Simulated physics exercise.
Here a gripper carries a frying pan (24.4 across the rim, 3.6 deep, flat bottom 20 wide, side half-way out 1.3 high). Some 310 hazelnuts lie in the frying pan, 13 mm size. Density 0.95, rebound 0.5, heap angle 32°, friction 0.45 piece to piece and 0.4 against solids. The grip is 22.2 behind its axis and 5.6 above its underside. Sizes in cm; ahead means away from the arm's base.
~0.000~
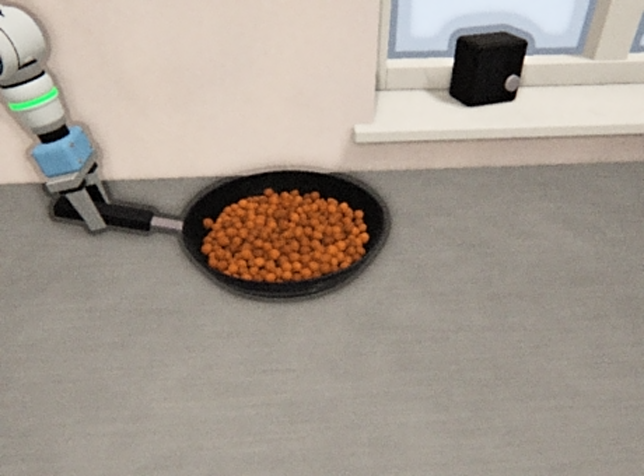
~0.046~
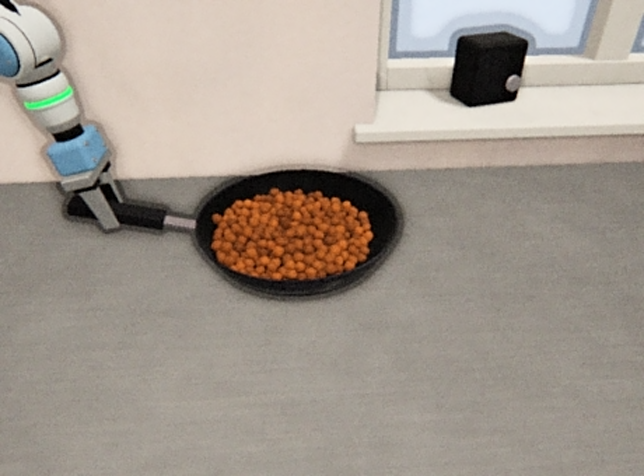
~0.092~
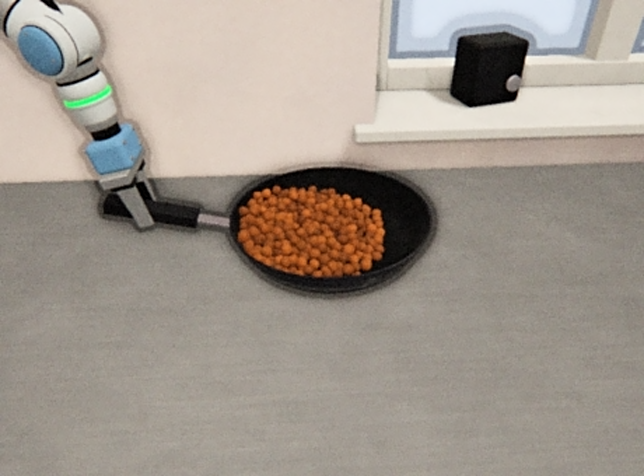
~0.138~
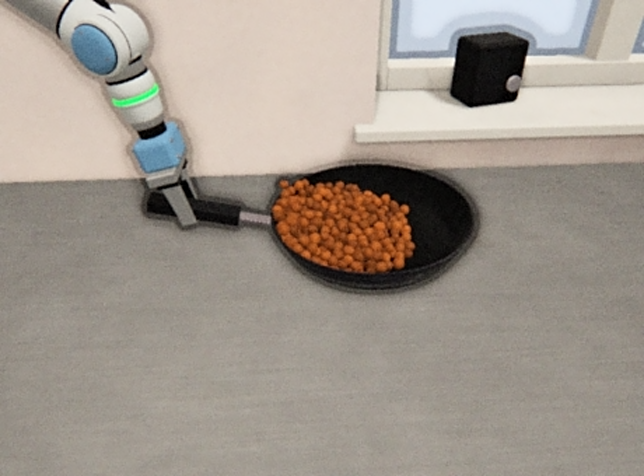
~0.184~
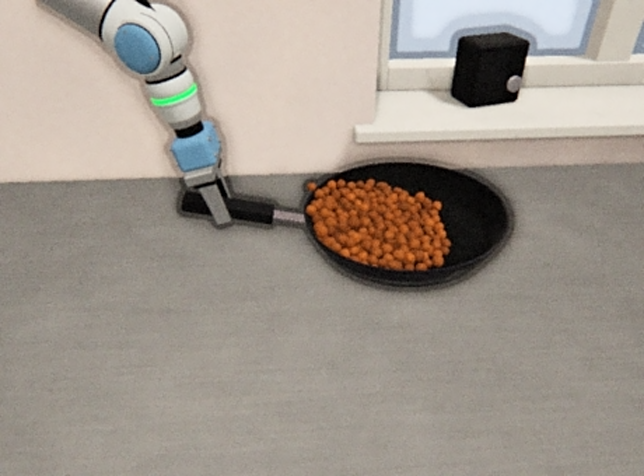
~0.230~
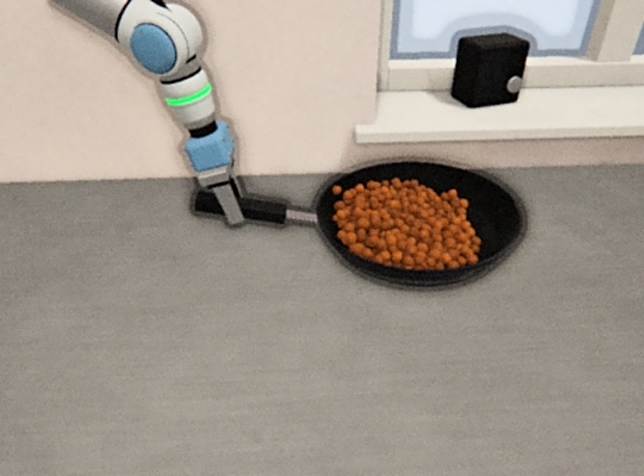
The clip opens on a robot arm gripping the handle of a black frying pan filled with small orange-brown balls, over a grey surface near a window. The arm moves the pan to the right, and the balls bunch toward the handle side, baring the far side, then shift back rightward as the pan slows.
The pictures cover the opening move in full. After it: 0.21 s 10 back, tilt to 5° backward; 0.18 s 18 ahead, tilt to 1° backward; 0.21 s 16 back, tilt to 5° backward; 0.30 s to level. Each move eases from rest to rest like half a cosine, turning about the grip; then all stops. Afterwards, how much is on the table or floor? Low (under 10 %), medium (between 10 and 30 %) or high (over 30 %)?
A medium share, between 10 and 30 %, ends on the table or floor.
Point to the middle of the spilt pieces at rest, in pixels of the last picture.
Around (494, 306).
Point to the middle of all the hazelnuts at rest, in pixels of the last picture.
At about (320, 237).
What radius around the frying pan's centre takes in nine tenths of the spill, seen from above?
About 75 cm.
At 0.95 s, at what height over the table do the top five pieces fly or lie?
About 29 cm.
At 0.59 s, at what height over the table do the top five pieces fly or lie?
About 25 cm.
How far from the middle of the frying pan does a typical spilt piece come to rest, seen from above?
Some 26 cm.
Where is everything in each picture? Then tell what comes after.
The frying pan middle at (286, 231), level; upper third of the load around (286, 230), from x 205 to 365, top at y 195; 309 in the frying pan, in the first frame.
The frying pan middle at (298, 230), level; upper third of the load around (289, 227), from x 215 to 365, top at y 195, in the second frame.
The frying pan middle at (330, 227), level; upper third of the load around (292, 224), from x 245 to 380, top at y 190, in the third frame.
The frying pan middle at (371, 224), tilted 1° backward; upper third of the load around (316, 220), from x 275 to 410, top at y 185, in the fourth frame.
The frying pan middle at (403, 222), tilted 2° backward; upper third of the load around (362, 219), from x 310 to 445, top at y 185, in the fifth frame.
The frying pan middle at (415, 221), tilted 2° backward; upper third of the load around (401, 218), from x 335 to 475, top at y 185; 309 in the frying pan, in the sixth frame.
After 0.59 s, tilted 1° backward, highest piece 26 above the table; 247 in the frying pan, 10 on the table or floor, 52 in flight or on a rim.
After 0.95 s, tilted 3° backward, highest piece 36 above the table; 253 in the frying pan, 17 on the table or floor, 39 in flight or on a rim.
After 1.33 s, level, highest piece 16 above the table; 257 in the frying pan, 50 on the table or floor, 2 in flight or on a rim.
After 2.38 s, level, highest piece 16 above the table; 257 in the frying pan, 52 on the table or floor.
In the end, 257 in the frying pan, 52 on the table or floor. That is 17 % on the table or floor.
